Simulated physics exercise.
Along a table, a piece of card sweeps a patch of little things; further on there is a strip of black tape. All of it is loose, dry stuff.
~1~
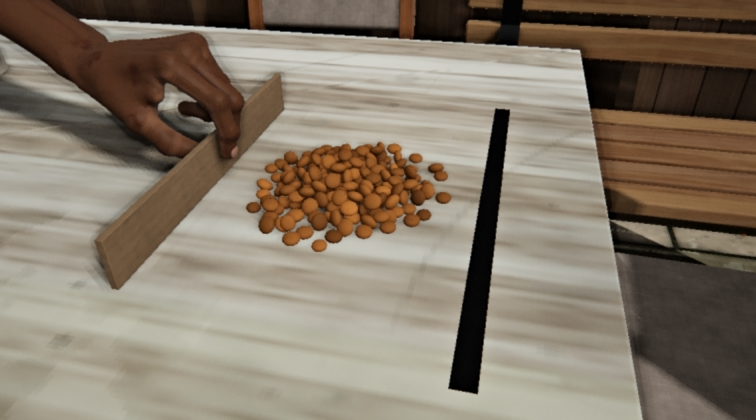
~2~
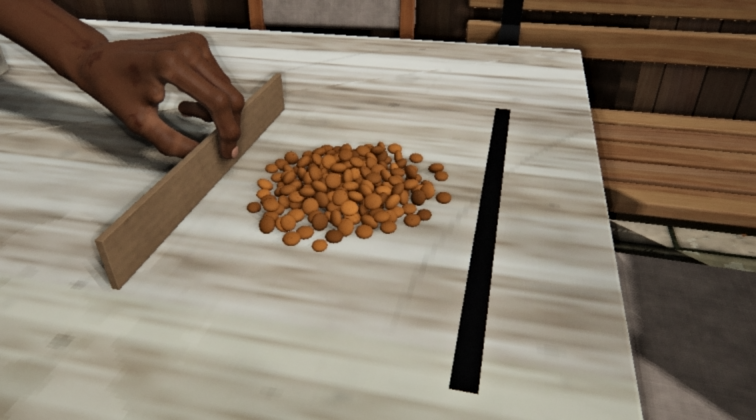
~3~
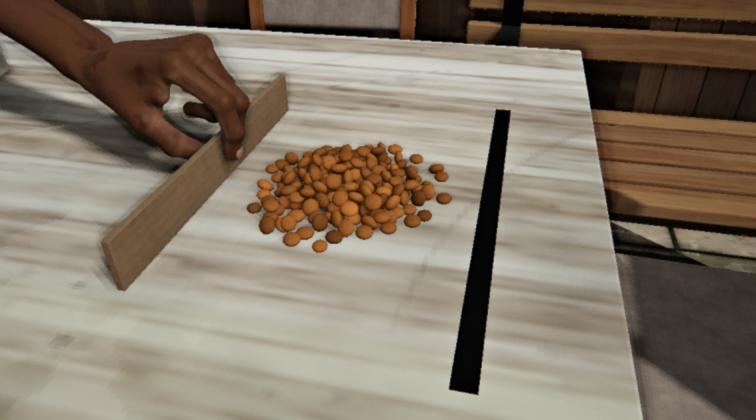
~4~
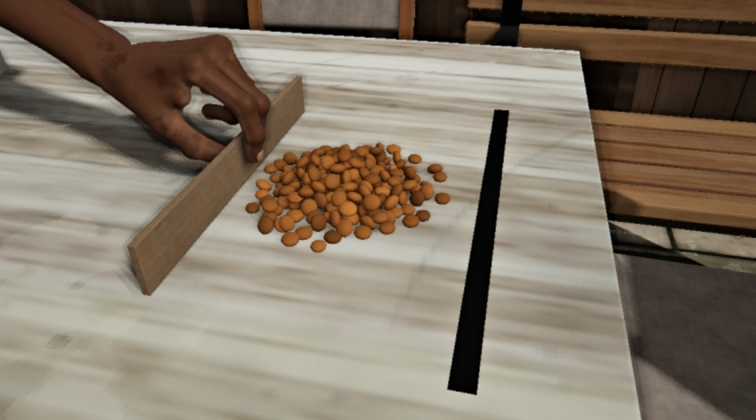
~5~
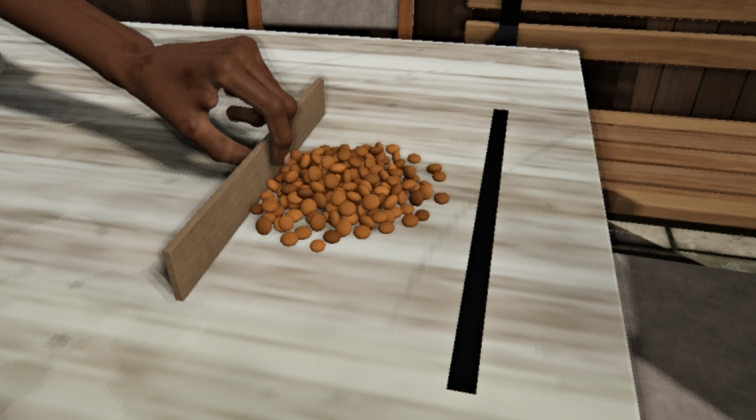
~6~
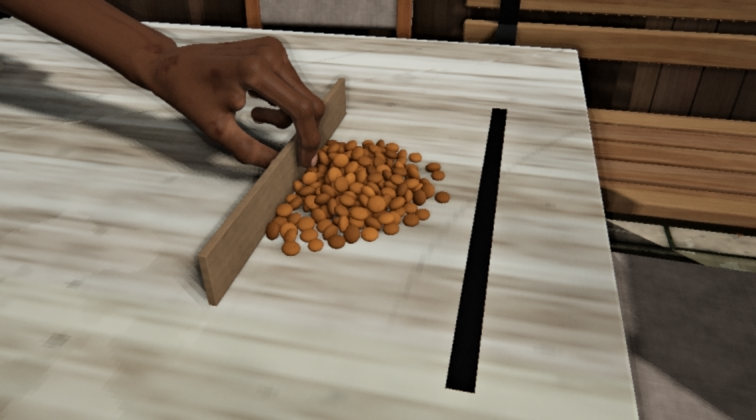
In the video, a hand holds a thin wooden-looking piece upright beside a heap of small orange-brown bits on a pale table with a black strip, then slides it right, pushing the heap's left side inward.
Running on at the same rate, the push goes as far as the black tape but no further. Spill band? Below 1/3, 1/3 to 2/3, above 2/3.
Below 1/3.
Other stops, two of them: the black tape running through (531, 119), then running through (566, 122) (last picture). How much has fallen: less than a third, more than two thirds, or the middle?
Between a third and two thirds, then over two thirds.
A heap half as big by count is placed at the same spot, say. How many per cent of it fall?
Estimate: Around 0 %.
Shortly afterwards, piece of card still moving, near (397, 154); heap all on the table, its front near (523, 212).
Next, piece of card stopped at the black tape; heap only a few over the edge.
Some moments later, piece of card stopped at the black tape; heap a little over the edge.
In the end, piece of card stopped at the black tape; heap a little over the edge.
